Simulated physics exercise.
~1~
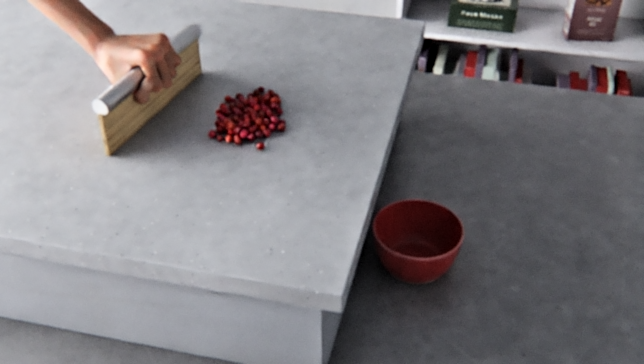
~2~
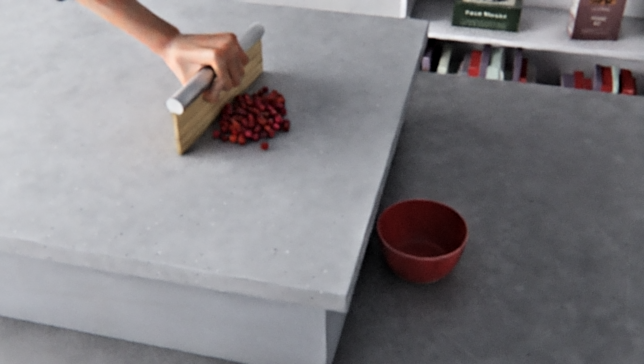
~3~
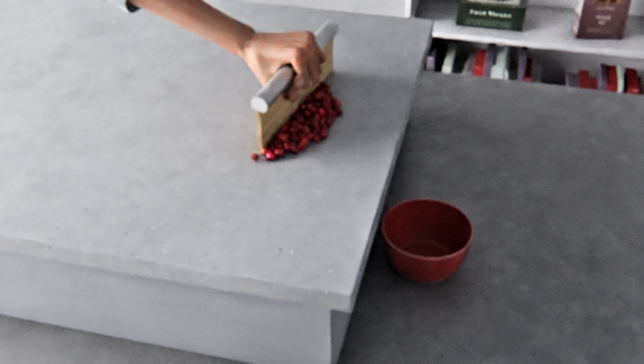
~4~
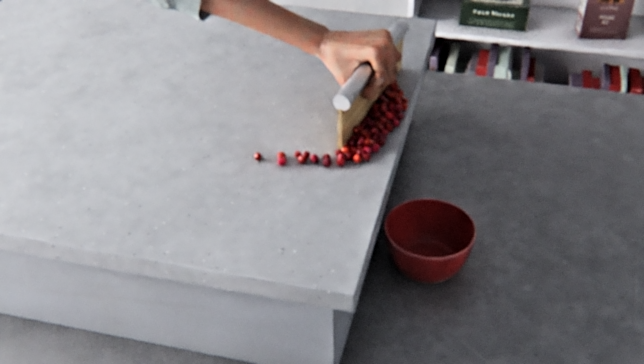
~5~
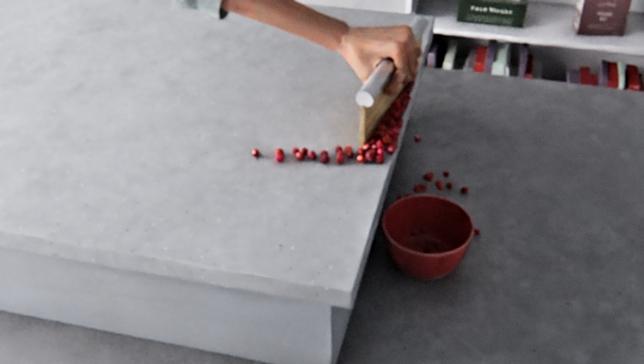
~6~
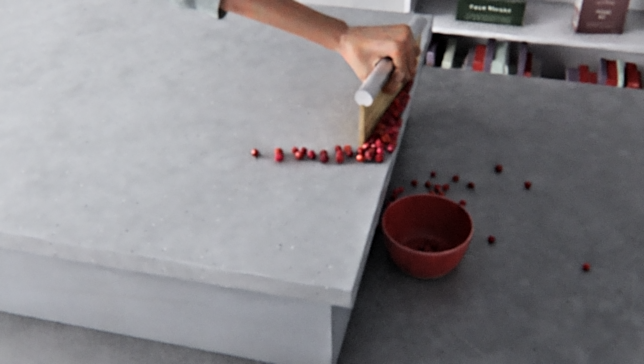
A hand scrapes cranberries right to the edge; some fall, mostly missing the red bowl.
